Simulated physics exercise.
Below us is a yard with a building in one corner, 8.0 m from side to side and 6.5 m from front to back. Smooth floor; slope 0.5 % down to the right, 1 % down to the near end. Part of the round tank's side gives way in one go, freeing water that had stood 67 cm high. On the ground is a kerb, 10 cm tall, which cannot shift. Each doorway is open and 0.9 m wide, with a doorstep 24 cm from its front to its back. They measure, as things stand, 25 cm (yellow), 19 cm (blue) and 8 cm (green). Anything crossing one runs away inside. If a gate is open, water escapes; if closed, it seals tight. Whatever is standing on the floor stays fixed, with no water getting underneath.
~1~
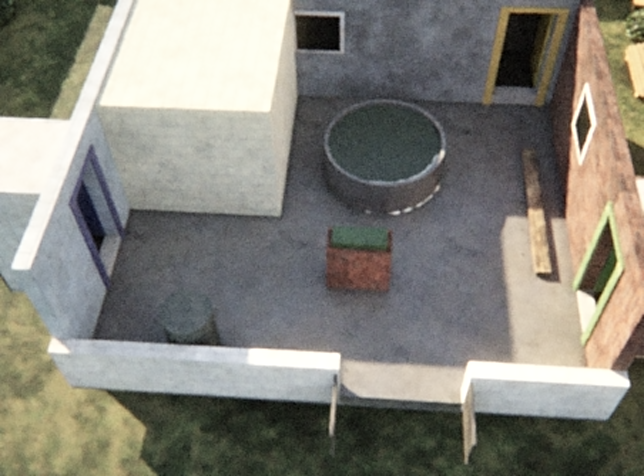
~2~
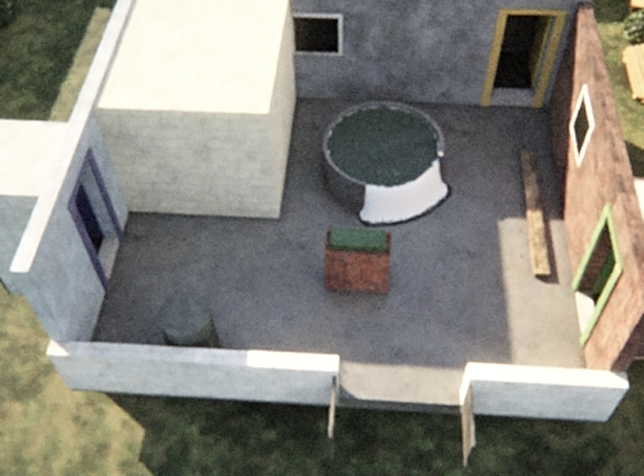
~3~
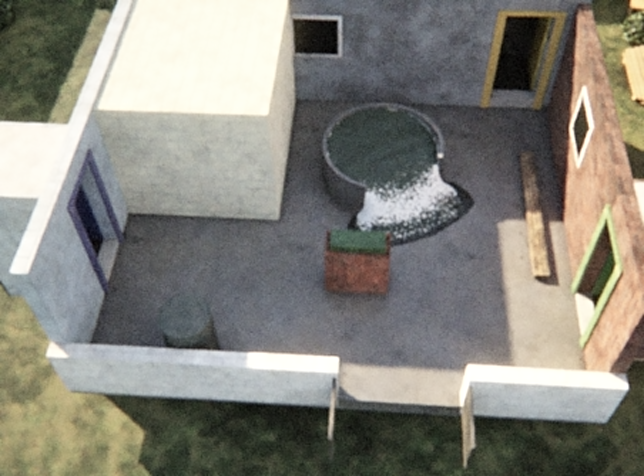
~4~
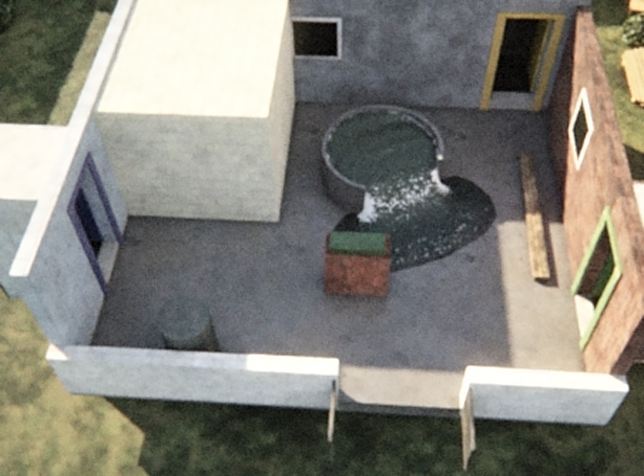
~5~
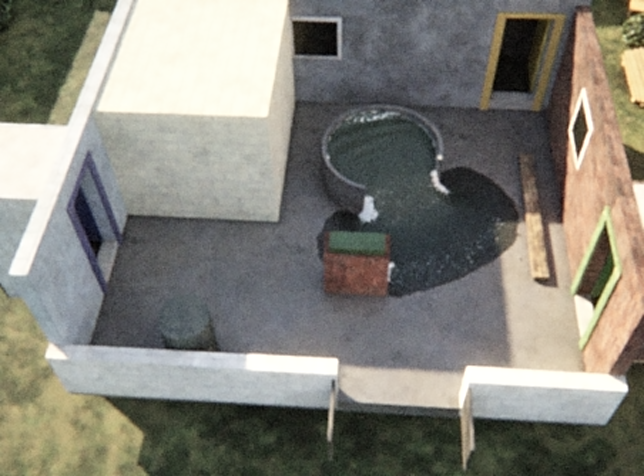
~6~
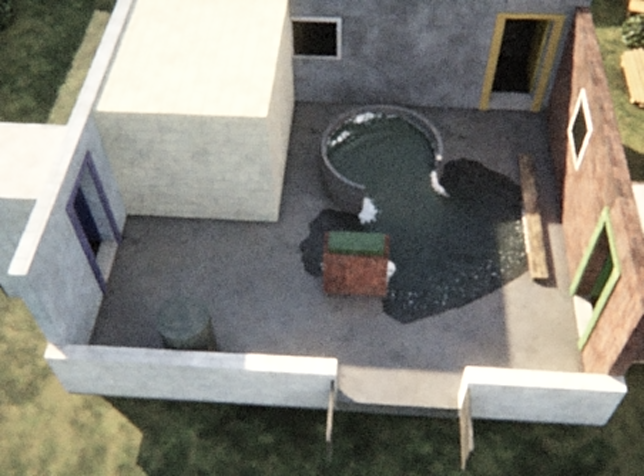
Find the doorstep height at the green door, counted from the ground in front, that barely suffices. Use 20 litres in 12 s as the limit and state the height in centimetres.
It barely suffices at around 18 cm.
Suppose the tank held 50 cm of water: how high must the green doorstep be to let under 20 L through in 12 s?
I'd say close to 12.0 cm.
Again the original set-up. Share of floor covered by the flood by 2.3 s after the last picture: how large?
I'd say near 50 percent is wet.
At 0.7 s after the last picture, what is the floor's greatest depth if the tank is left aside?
Max depth: Near 32 cm.
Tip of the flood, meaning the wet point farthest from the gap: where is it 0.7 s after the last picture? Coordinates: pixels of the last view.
In the last picture, around (571, 380).
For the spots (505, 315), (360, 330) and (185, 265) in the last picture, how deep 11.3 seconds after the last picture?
In that order: 5, 3 and 3 cm.
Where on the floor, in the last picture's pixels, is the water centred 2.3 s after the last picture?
Approximately (444, 266).
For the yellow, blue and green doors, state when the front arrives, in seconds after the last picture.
Arrival times are yellow 3.0 seconds, blue 2.8 seconds and green 0.4 seconds.
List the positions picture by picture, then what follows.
The round tank at (385, 144) is whole and still, 67 cm deep; the green door at (597, 280) is dry, in the first picture.
The front is at (447, 193), 0.3 m from the gap at (409, 200); 0.4 m2 of floor is wet, 67 cm left at the back, in the second picture.
The gap is at (409, 203), the front 0.7 m out at (461, 213); the back of the round tank holds 67 cm, in the third picture.
The front is at a hidden place, 1.2 m from the gap at (409, 206); 3.2 m2 of floor is wet, 67 cm left at the back, in the fourth picture.
The gap is at (408, 206), the front 1.7 m out at (506, 245); the back of the round tank holds 62 cm, in the fifth picture.
Water pours out at (408, 206) and has run 2.2 m, to (527, 263); about 5 cm deep outside, 53 cm at the back; the green door at (593, 285), 3.5 m from the gap, is still 1.3 m from the nearest water, in the sixth picture.
Then, 0.7 s after the last picture water covers 35 % of the floor, deepest (32 cm) near (379, 267); 5 cm at the green door, 0 litres in over its 8 cm doorstep.
Then, 2.3 s after the last picture water covers 50 % of the floor, deepest (33 cm) near (550, 400); 21 cm at the green door, 40 litres in over its 8 cm doorstep.
Then, 11.3 s after the last picture water covers 95 % of the floor, deepest (8 cm) near (574, 401); 6 cm at the green door, 179 litres in over its 8 cm doorstep.
At the green door as built, the water peaked near 21 cm, 2.5 s after the last picture.
With a doorstep of 16.5 cm, 32 litres would have come in within the 12 s; with 22.5 cm, 6 litres. So under 20 litres takes about 18 cm.
